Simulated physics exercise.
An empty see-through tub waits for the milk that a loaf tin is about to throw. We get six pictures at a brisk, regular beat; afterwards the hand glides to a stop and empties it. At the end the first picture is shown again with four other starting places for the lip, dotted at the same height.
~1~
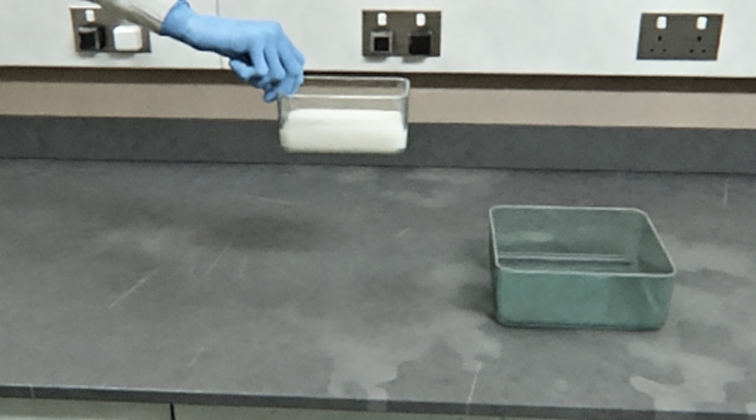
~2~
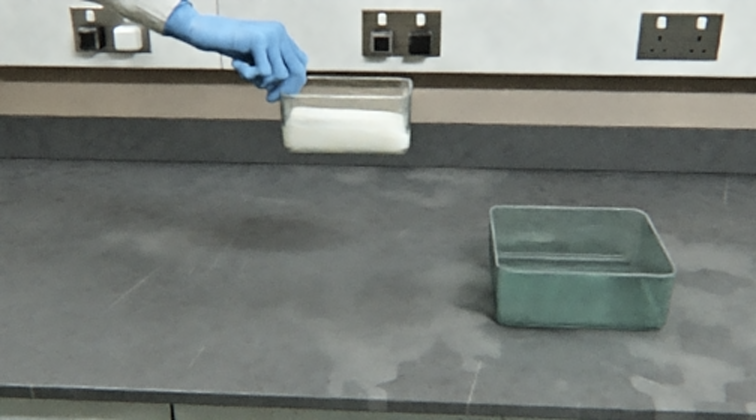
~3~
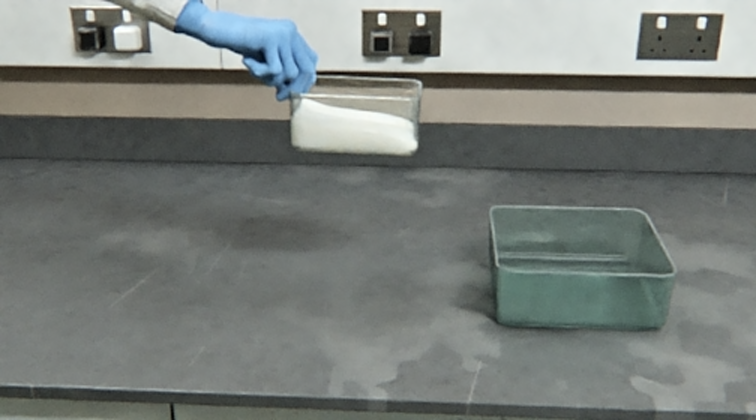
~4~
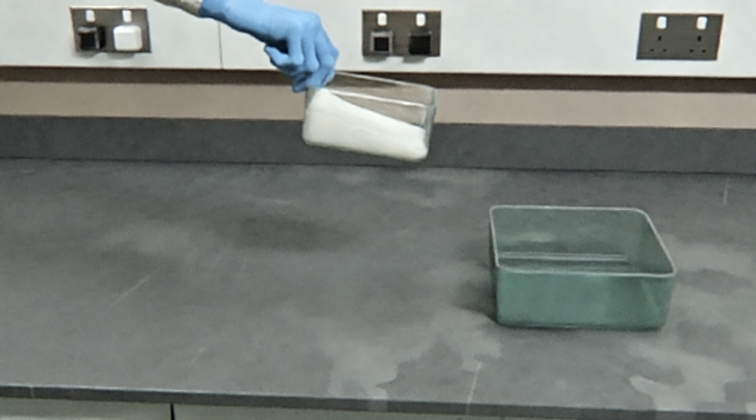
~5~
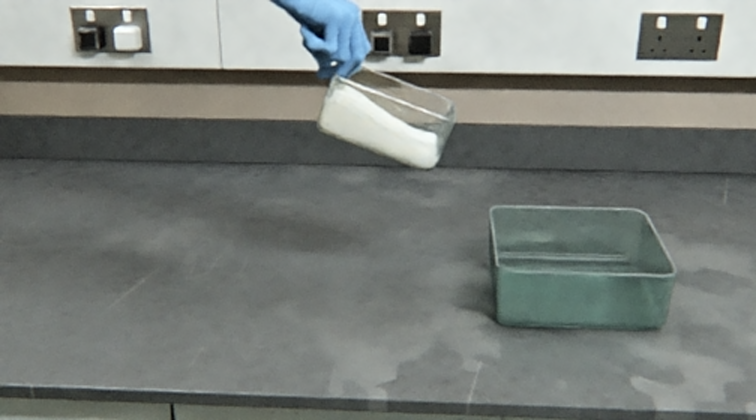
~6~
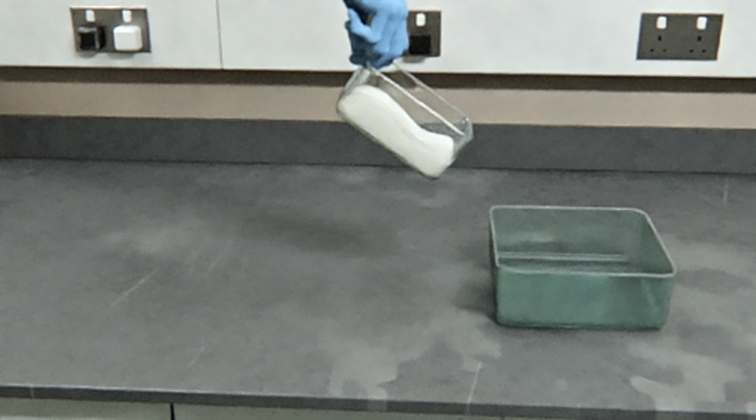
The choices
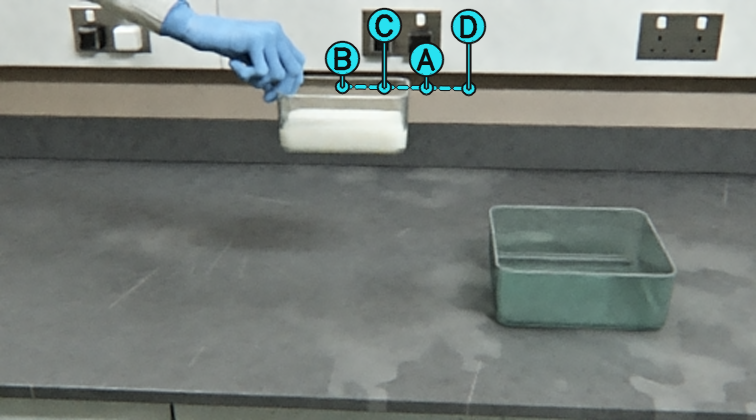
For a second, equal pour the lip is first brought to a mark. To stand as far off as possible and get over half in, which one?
B will do.
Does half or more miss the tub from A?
No.
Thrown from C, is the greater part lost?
No, not at all.
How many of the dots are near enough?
All of the four.
On the marked copy, A at (426, 87); B at (342, 86); C at (384, 87); D at (468, 88).
With A, about 91 % lands in the tub, 6 % falls short and 3 % goes beside or beyond.
With B, about 66 % lands in the tub, 20 % falls short and 14 % goes beside or beyond.
With C, about 70 % lands in the tub, 14 % falls short and 16 % goes beside or beyond.
With D, about 72 % lands in the tub, 2 % falls short and 26 % goes beside or beyond.
